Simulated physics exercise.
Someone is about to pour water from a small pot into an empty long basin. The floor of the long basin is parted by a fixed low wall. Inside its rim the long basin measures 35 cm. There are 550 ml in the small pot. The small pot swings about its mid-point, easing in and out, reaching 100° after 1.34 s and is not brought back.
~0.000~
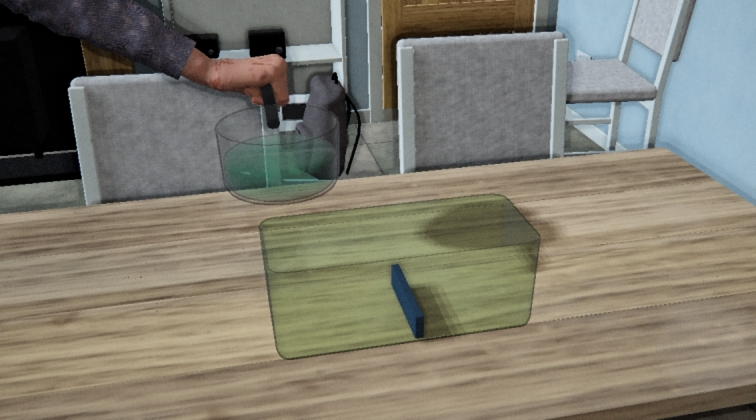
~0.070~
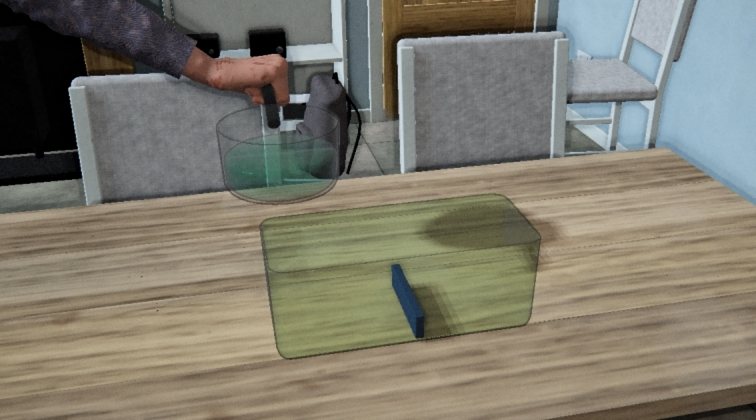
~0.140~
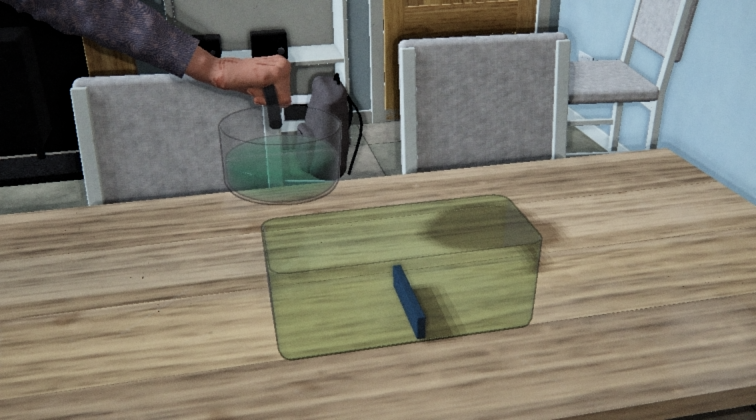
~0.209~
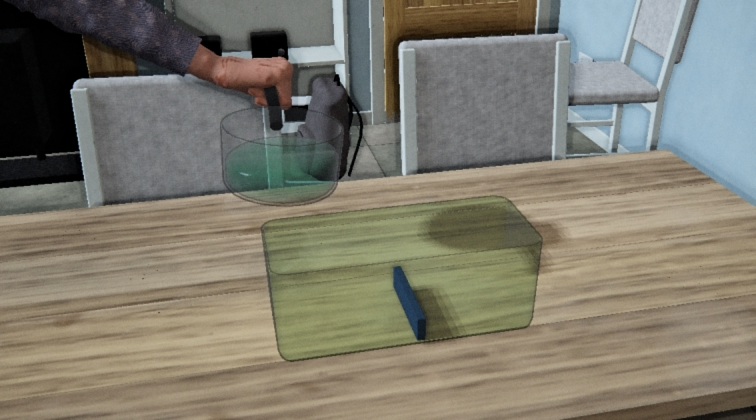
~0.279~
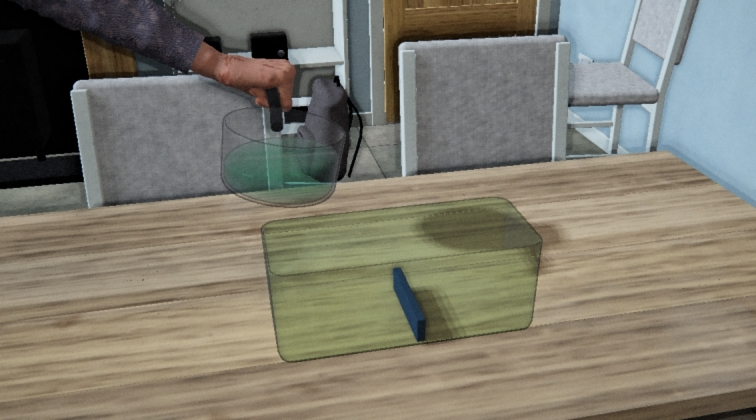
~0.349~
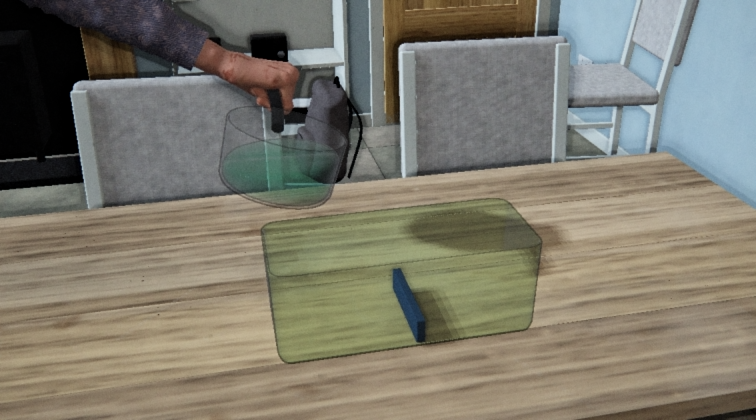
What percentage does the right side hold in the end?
The far part has some 8 per cent.
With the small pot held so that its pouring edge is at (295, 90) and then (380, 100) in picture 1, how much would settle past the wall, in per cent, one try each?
First 10, then 75 per cent.
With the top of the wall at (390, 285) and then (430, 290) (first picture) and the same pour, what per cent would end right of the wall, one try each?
In turn about 35 and 10 per cent.
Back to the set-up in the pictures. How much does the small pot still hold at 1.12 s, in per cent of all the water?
Near 18 in a hundred.
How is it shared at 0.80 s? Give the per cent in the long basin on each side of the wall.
Left about 6, right about 0.
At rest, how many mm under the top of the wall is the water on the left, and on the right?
Some 14 mm on the left and 34 mm on the right.
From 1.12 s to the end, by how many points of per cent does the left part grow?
Some 28 per cent.
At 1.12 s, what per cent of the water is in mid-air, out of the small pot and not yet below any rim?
Some 12 per cent.
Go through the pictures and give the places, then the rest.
In the first frame, tilt 0°; pouring edge (337, 120); surface from (222, 157) to (334, 147); the long basin's rim runs from (263, 247) to (522, 217); the wall's top is at (407, 290).
In the second frame, tilt 1°; pouring edge (338, 120); surface from (223, 156) to (335, 146).
In the third frame, tilt 3°; pouring edge (340, 123); surface from (225, 157) to (336, 147).
In the fourth frame, tilt 6°; pouring edge (342, 127); surface from (225, 158) to (336, 149).
In the fifth frame, tilt 10°; pouring edge (343, 133); surface from (224, 160) to (337, 151).
In the sixth frame, tilt 16°; pouring edge (345, 140); surface from (222, 160) to (338, 151).
After 0.80 s the tilt is 65° and 71 per cent is still to pour, 6 is left of the wall and 0 right of it.
After 1.12 s the tilt is 94° and 19 per cent is still to pour, 65 is left of the wall and 4 right of it.
After 1.47 s the tilt is 100° and 2 per cent is still to pour, 89 is left of the wall and 7 right of it.
After 1.84 s the tilt is 100° and 0 per cent is still to pour, 92 is left of the wall and 8 right of it.
In the end 92 per cent lies left of the wall, 8 right of it and 0 outside.
